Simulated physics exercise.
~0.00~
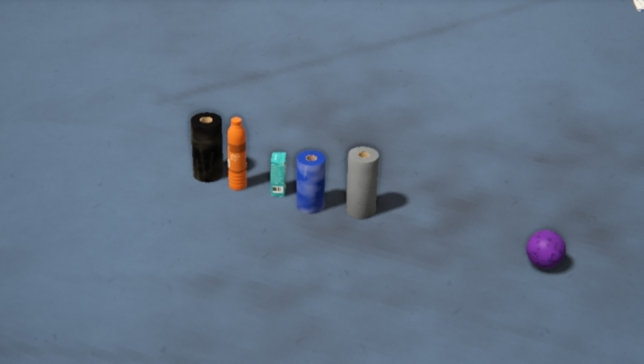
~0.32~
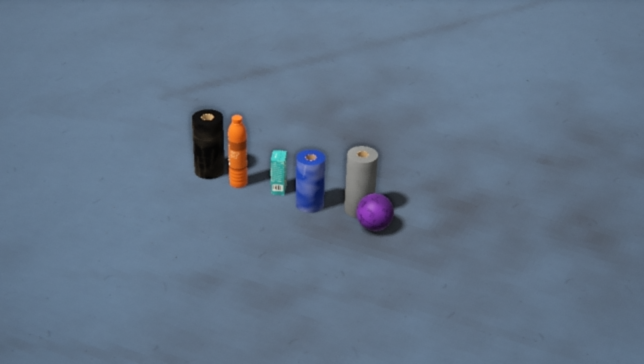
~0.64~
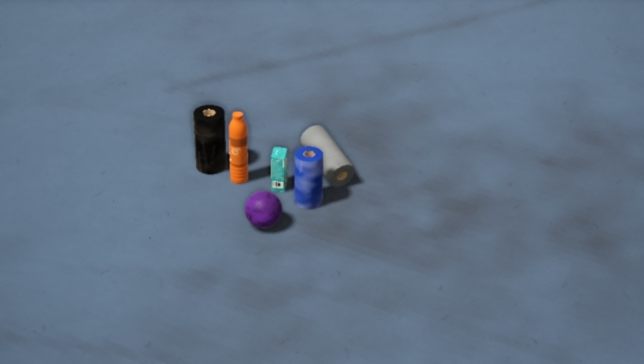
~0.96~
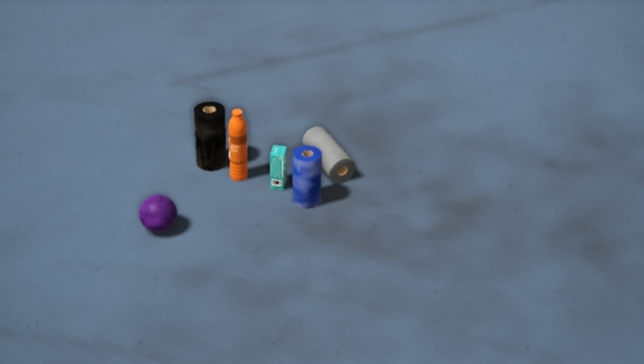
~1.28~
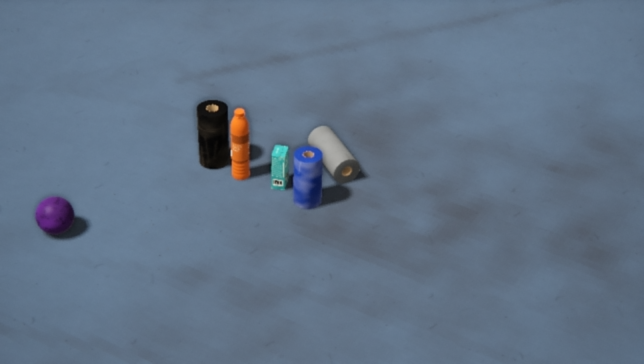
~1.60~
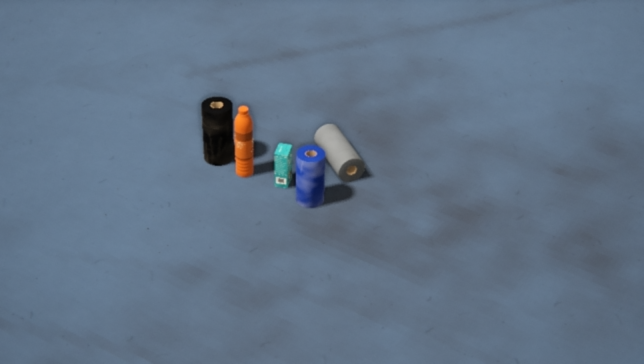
A purple ball rolled in from the right across a grey-blue floor and knocked over the grey roll, then carried on left out of view, leaving the blue roll, turquoise carton, orange bottle and black roll still standing.
